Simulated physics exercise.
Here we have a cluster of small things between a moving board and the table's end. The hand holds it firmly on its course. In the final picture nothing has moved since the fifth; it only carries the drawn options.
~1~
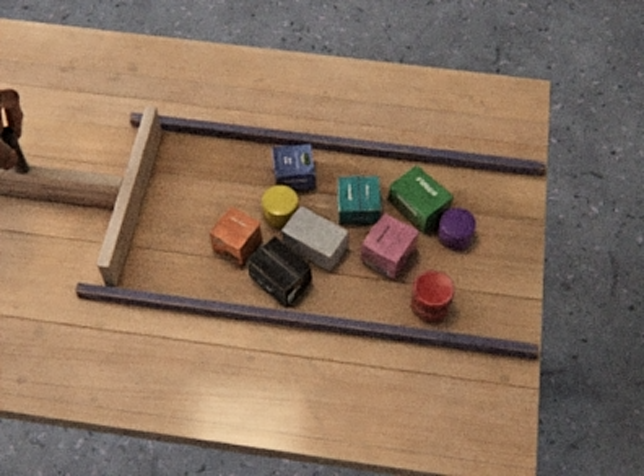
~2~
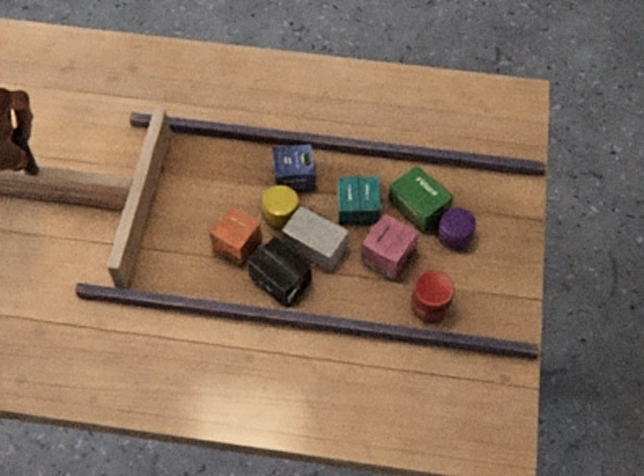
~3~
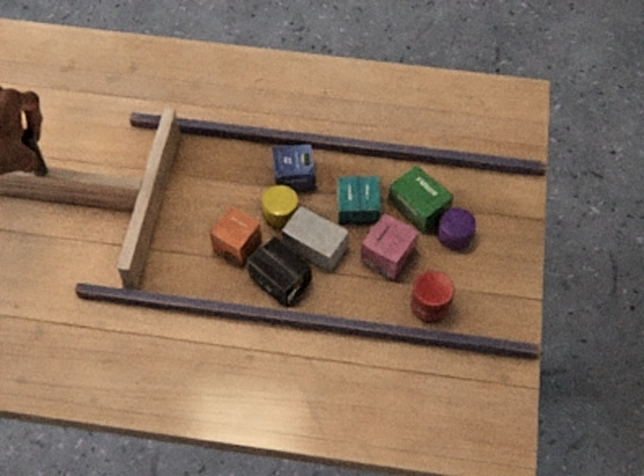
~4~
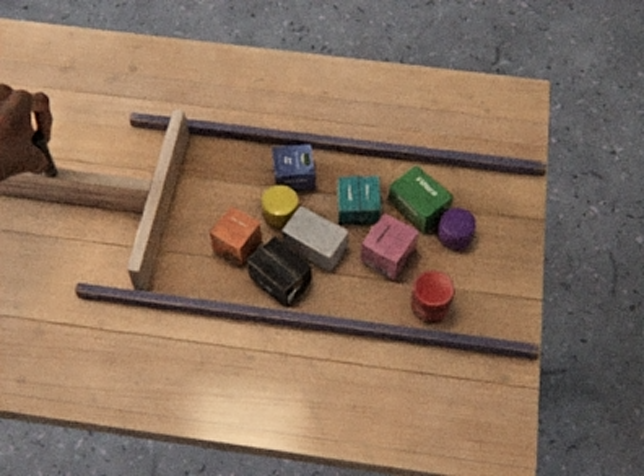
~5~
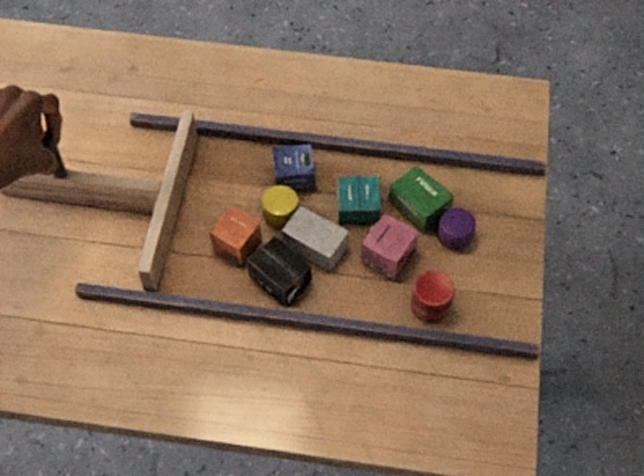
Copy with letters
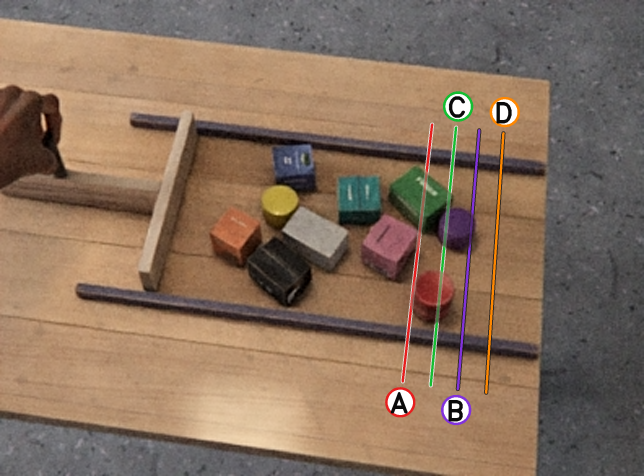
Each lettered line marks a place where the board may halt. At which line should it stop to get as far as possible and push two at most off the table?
A.
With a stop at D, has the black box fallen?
By then, no.
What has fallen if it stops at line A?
The purple pot goes over.
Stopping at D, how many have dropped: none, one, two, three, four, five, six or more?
Six or more.
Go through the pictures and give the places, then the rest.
In the first frame, white block (315, 239); red jar (432, 296); blue box (294, 168).
In the second frame, board (138, 183); black box (280, 271).
In the third frame, board (148, 185); yellow pot (280, 207).
In the fourth frame, board (157, 186); orange packet (237, 236).
In the fifth frame, board (167, 187); purple pot (456, 229); white block (315, 239); red jar (432, 296).
On the marked copy, A at (419, 243); B at (469, 249); C at (444, 246); D at (495, 253).
With A. Early on, board (256, 198); black box (299, 280); orange packet (278, 239).
Further on, board (347, 210); purple pot (507, 234); green box (473, 204).
At the end, board (416, 218); purple pot over the edge; pink box (538, 258); one fallen.
As for the rest, B drops three; C drops three; D drops six.
